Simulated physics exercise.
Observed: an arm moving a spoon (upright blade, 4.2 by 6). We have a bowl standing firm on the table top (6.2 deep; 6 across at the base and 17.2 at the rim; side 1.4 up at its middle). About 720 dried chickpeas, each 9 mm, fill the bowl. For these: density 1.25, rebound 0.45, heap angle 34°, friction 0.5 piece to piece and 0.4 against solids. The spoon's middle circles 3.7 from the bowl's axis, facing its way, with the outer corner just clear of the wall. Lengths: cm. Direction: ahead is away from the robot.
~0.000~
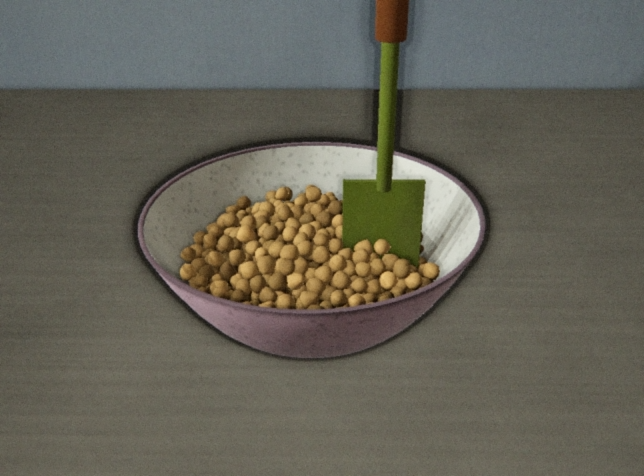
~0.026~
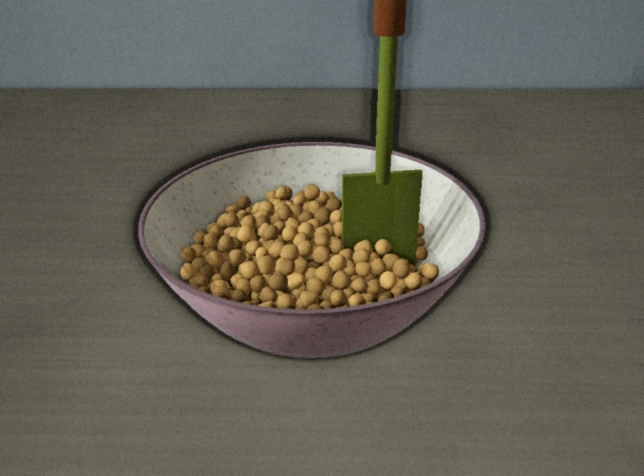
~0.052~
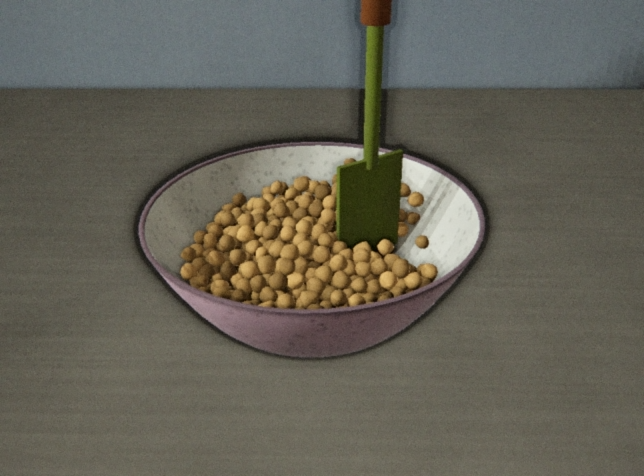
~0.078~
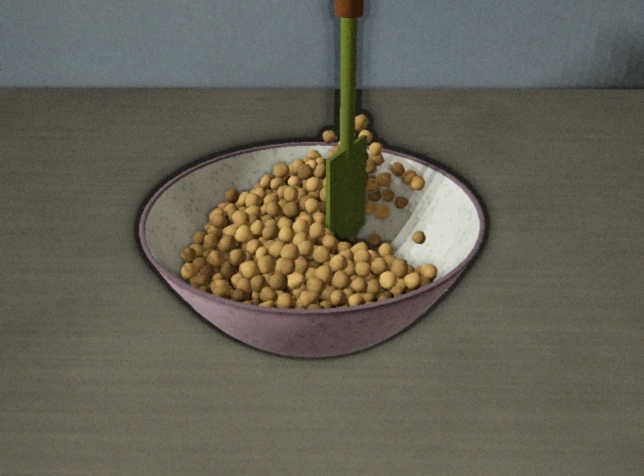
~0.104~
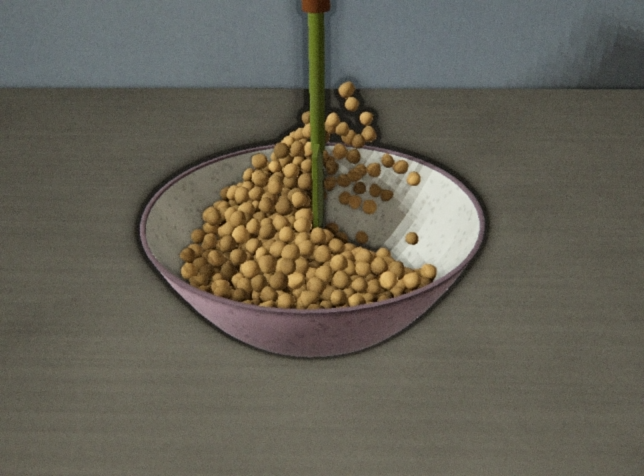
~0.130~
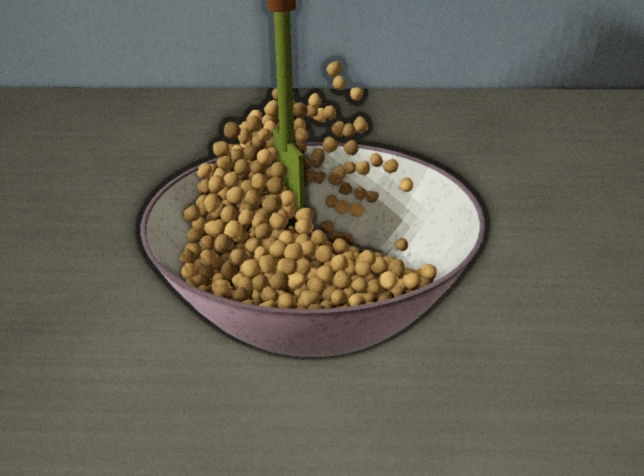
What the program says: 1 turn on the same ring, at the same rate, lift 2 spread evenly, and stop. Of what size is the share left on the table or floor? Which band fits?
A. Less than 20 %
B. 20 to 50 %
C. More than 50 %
Answer: B.
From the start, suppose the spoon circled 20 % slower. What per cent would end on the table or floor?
In that case, close to 20 in a hundred.
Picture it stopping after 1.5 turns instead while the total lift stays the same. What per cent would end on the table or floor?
It would be around 35 percent.
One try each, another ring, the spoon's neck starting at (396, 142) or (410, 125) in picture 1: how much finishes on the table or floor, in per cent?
Near 25 and 10 in a hundred, one try each.
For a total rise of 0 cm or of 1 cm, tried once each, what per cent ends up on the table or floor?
Estimates: 35 % then 35 %.
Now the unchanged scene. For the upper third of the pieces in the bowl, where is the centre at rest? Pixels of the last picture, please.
It is centred around (342, 243).
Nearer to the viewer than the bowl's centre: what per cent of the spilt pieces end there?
Result: Roughly 60 %.
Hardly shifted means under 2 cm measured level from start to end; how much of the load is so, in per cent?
About 35 %.
After 0.22 s, 205° round, highest piece 11 above the table; 643 in the bowl, 4 on the table or floor, 68 in flight or on the tool.
After 0.30 s, 294° round, highest piece 12 above the table; 574 in the bowl, 54 on the table or floor, 87 in flight or on the tool.
After 0.54 s, 0° round, highest piece 6 above the table; 521 in the bowl, 194 on the table or floor.
After 1.24 s, 0° round, highest piece 6 above the table; 521 in the bowl, 194 on the table or floor.
In the end, 521 in the bowl, 194 on the table or floor. That is 27 % on the table or floor.
